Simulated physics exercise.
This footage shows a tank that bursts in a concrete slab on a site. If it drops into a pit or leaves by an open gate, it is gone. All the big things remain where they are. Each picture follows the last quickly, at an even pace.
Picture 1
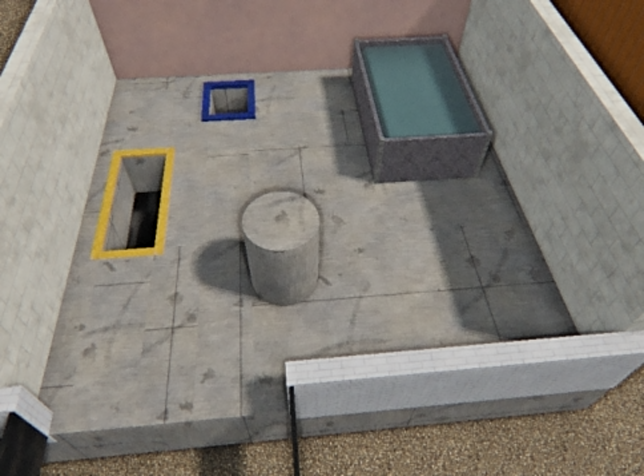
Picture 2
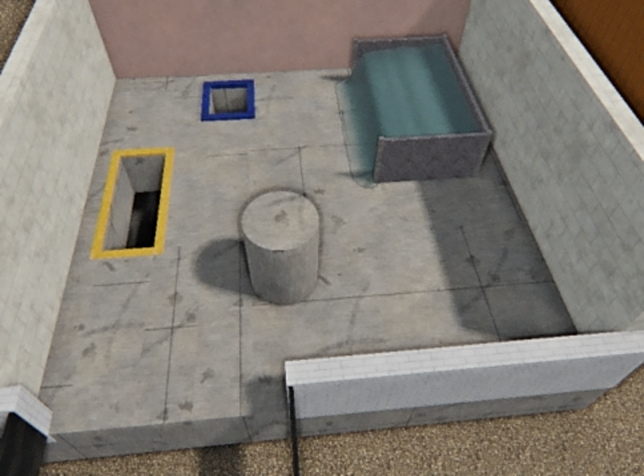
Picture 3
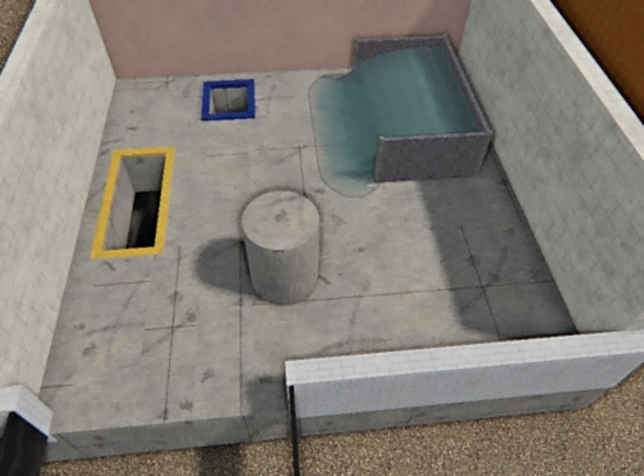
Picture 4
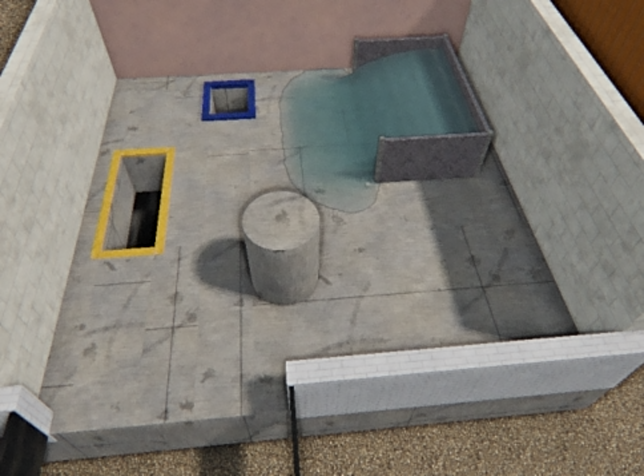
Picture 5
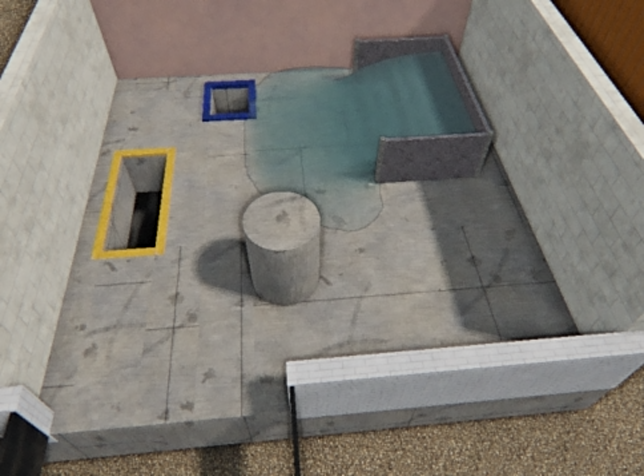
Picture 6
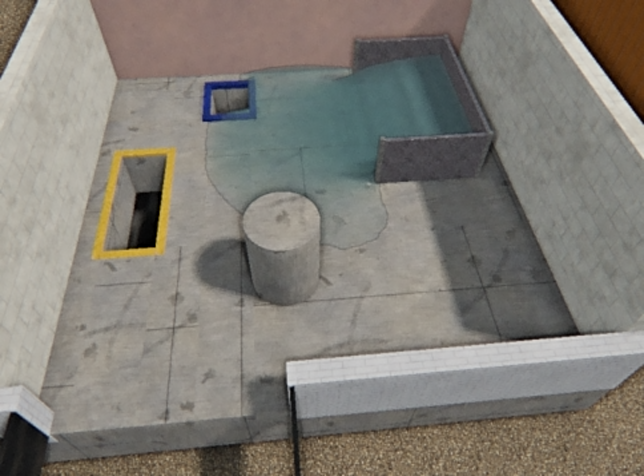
The clip shows a water-filled tank on a walled concrete slab losing its left side, and water pouring out and spreading leftward across the floor, reaching the blue-edged opening and the round concrete pillar.
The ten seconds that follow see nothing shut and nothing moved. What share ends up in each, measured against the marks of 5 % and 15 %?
In the end the gate is a middling outlet here - five to fifteen per cent; the blue pit is a major outlet here - beyond fifteen per cent; the yellow pit is a major outlet here - beyond fifteen per cent.
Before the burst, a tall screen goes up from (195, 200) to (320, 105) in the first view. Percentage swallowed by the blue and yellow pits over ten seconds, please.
Blue 12 %, yellow 20 %.
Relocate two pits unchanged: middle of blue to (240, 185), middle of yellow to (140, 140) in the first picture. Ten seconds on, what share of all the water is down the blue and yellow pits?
Blue gets 14 in a hundred; yellow gets 60 in a hundred.
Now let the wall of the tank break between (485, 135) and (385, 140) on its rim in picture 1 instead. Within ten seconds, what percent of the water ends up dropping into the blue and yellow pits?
The blue pit takes 0 per cent and the yellow pit 20 per cent.
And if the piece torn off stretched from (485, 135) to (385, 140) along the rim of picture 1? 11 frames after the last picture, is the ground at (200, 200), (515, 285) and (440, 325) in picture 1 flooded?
Point 1: Unwetted; point 2: Inundated; point 3: Inundated.
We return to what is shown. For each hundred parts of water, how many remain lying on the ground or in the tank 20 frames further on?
Around 56 percent.
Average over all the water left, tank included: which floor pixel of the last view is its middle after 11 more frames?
I'd mark it close to (280, 136).
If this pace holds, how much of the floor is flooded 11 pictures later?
My guess is around 55 in a hundred.
A moment on, water covers 40 % of the floor; the gate 0 %, the blue pit 7 %, the yellow pit 4 %.
Next, water covers 55 % of the floor; the gate 0 %, the blue pit 13 %, the yellow pit 14 %.
Then, water covers 60 % of the floor; the gate 0 %, the blue pit 18 %, the yellow pit 25 %.
Later, water covers 60 % of the floor; the gate 4 %, the blue pit 21 %, the yellow pit 36 %.
In the end, water covers 75 % of the floor; the gate 8 %, the blue pit 21 %, the yellow pit 42 %.
